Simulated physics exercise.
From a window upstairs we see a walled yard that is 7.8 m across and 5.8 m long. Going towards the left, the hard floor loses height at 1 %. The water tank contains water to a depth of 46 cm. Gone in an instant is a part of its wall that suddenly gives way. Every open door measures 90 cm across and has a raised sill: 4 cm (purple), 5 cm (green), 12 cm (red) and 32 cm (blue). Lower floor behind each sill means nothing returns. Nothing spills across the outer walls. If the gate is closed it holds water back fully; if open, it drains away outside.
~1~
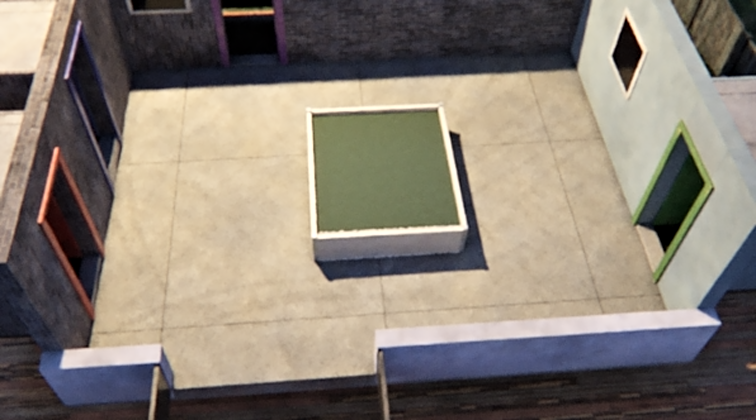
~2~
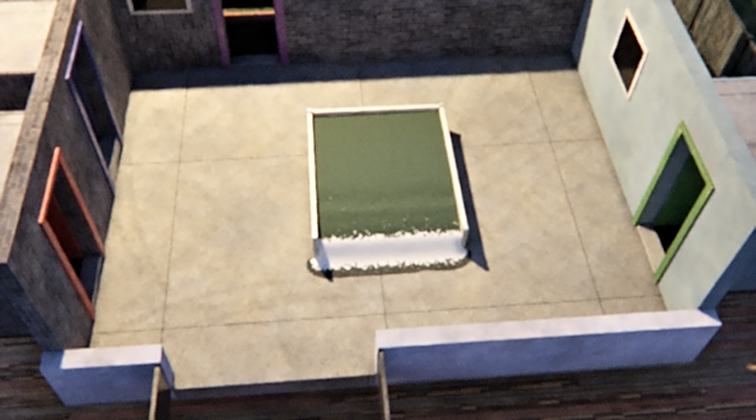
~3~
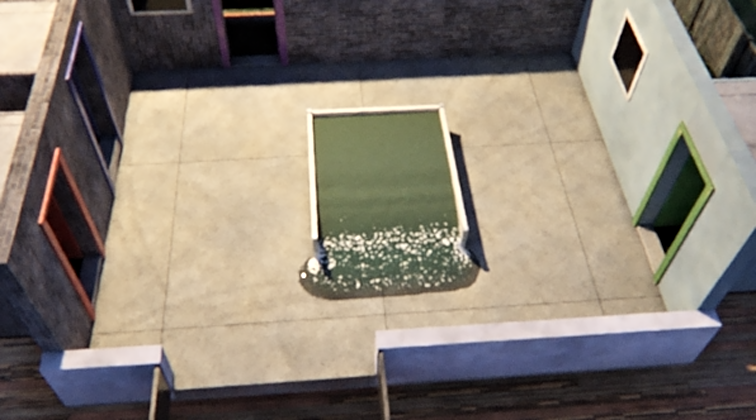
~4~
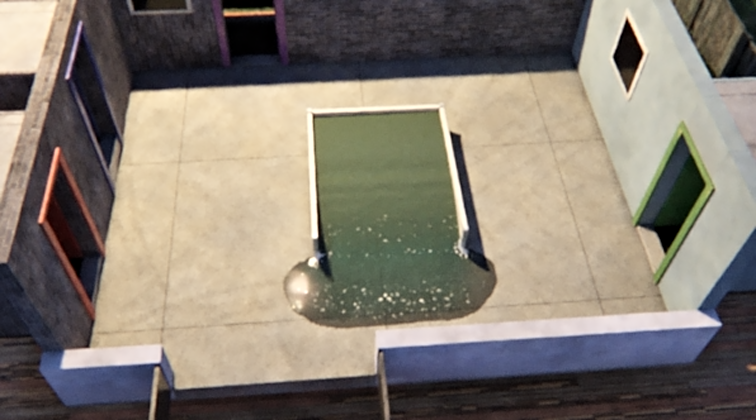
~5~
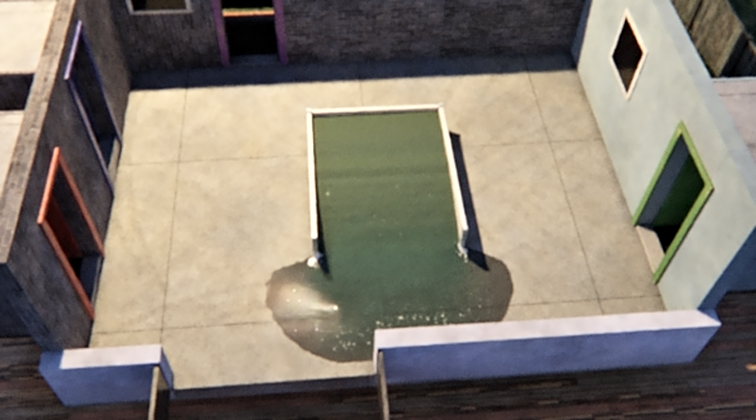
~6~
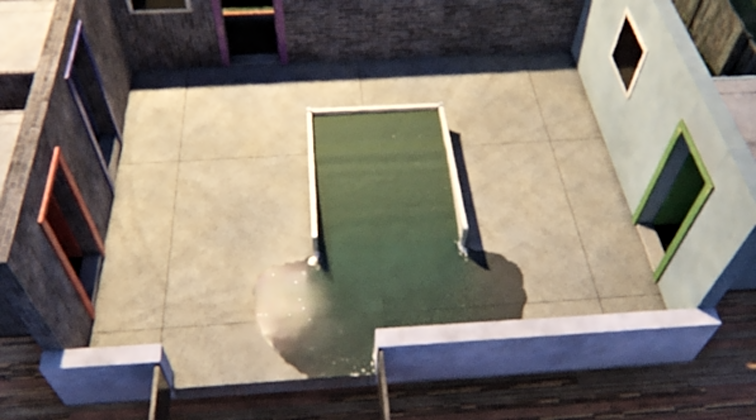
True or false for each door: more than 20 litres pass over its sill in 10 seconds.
Per door: The purple door: False; the green door: True; the red door: False; the blue door: False.
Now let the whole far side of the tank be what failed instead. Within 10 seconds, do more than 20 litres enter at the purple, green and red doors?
So purple tops it, green stays lower, red stays lower.
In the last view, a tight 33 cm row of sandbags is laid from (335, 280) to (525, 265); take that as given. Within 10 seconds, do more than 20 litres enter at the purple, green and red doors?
Purple within the limit, green within the limit, red within the limit.
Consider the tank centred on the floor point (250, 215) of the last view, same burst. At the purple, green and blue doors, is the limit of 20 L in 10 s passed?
Result - purple door does not exceed it, green door does not exceed it, blue door does not exceed it.
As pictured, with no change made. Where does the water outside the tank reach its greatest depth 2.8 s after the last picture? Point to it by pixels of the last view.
Around (657, 336).
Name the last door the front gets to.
I'd say the purple one.
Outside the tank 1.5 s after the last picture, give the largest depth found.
I'd put it at close to 30 cm.
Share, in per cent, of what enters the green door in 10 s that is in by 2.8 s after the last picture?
Roughly 15%.
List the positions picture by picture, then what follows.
The water tank at (382, 169) is whole and still, 46 cm deep, in the first picture.
Water pours out at (390, 248) and has run 1.1 m, to (315, 269); typically 6 cm deep outside, 46 cm at the water tank's back, in the second picture.
The front is at (307, 281), 1.3 m from the gap at (389, 249); 1.2 m2 of floor is under water; 46 cm left at the back of the water tank, in the third picture.
The front is at (303, 307), 1.5 m from the gap at (389, 249); 2.4 m2 of floor is under water; 46 cm left at the back of the water tank, in the fourth picture.
Water pours out at (389, 249) and has run 1.8 m, to a hidden place; typically 6 cm deep outside, 46 cm at the water tank's back, in the fifth picture.
The front is at a hidden place, 2.1 m from the gap at (389, 248); 4.7 m2 of floor is under water; 46 cm left at the back of the water tank, in the sixth picture.
Then, 0.7 s after the last picture water covers 15 % of the floor and is deepest (32 cm) near (404, 342); purple door not reached, green door not reached, red door not reached, blue door not reached.
Then, 1.5 s after the last picture water covers 20 % of the floor and is deepest (30 cm) near (405, 354); purple door not reached, green door not reached, red door not reached, blue door not reached.
Then, 2.8 s after the last picture water covers 25 % of the floor and is deepest (23 cm) near (657, 336); purple door not reached, green door 13 cm at the sill, 10 L in, red door not reached, blue door not reached.
Then, 5.3 s after the last picture water covers 50 % of the floor and is deepest (10 cm) near (84, 377); purple door not reached, green door 9 cm at the sill, 58 L in, red door 6 cm at the sill, 0 L in, blue door not reached.
Then, 9.3 s after the last picture water covers 80 % of the floor and is deepest (6 cm) near (469, 100); purple door 2 cm at the sill, 0 L in, green door 3 cm at the sill, 65 L in, red door 4 cm at the sill, 0 L in, blue door 2 cm at the sill, 0 L in.
